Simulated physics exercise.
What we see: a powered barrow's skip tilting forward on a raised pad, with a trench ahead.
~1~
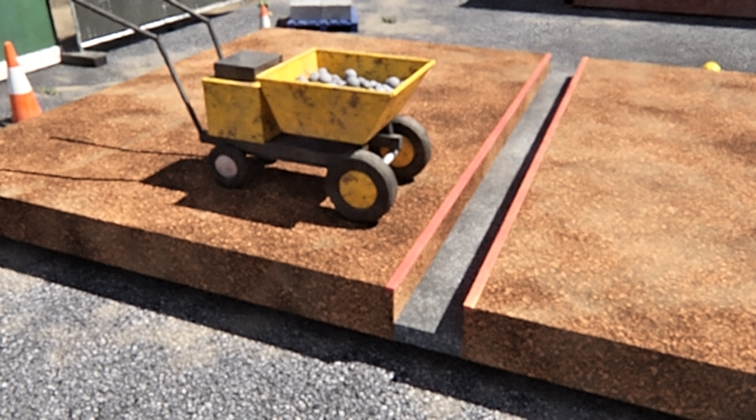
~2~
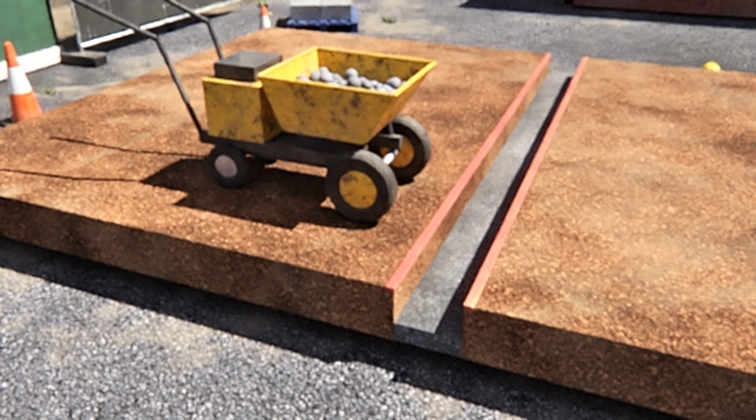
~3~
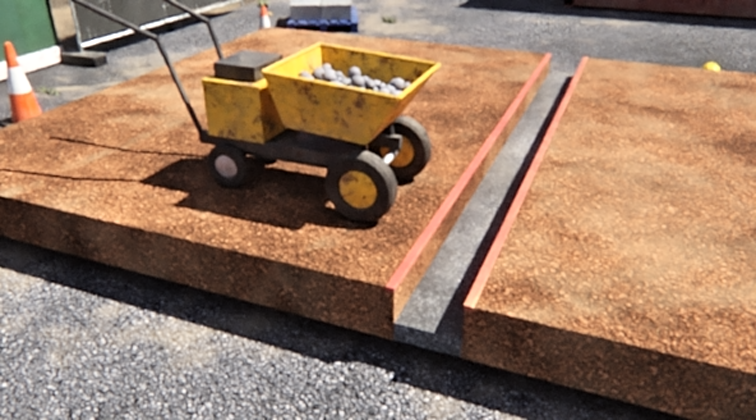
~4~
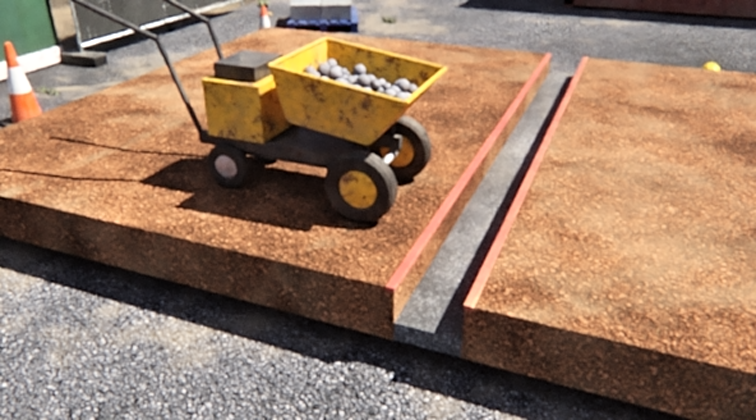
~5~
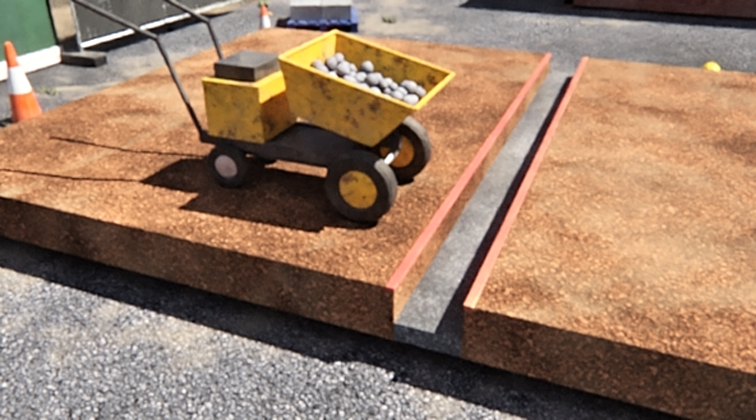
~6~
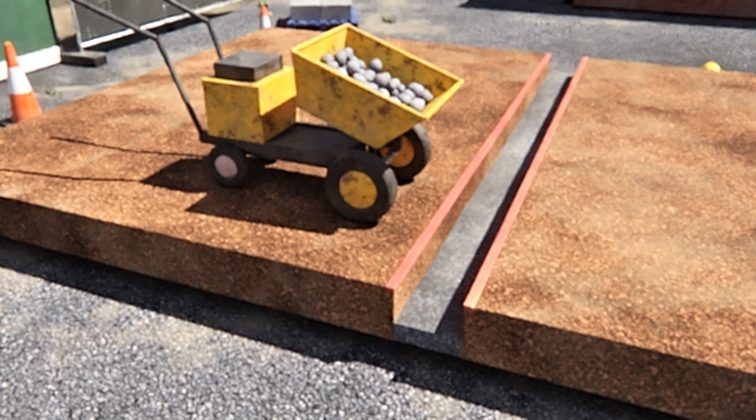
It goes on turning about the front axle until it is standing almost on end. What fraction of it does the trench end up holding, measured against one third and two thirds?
What ends in the trench is going to be above two-thirds of the load.
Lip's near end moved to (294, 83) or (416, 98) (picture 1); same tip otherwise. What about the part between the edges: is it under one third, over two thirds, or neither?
Less than a third, then under a third.
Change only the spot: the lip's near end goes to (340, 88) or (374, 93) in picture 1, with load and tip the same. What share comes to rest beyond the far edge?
Around 0 and 10 per cent respectively.
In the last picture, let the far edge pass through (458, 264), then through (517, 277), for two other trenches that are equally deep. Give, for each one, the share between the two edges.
I'd expect close to 0 in a hundred and then close to 100 in a hundred.
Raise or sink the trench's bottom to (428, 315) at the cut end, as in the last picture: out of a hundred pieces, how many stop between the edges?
60 per cent, roughly.
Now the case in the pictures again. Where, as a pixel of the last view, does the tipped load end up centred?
Resting centre, last picture - approx. (488, 234).
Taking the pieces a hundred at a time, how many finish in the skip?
It works out near 0 percent.
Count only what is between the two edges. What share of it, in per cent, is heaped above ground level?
Roughly 0 percent.
Soon after the last picture, skip tipped steeply; all in the skip.
A little later, skip tipped right over; most in the skip; a small part in or heaped over the trench; a stray few beyond it; a stray few falling.
Later still, skip tipped right over; about a quarter in the skip; about half in or heaped over the trench; about a quarter beyond it.
By the end, skip tipped right over; most in or heaped over the trench; about a quarter beyond it.
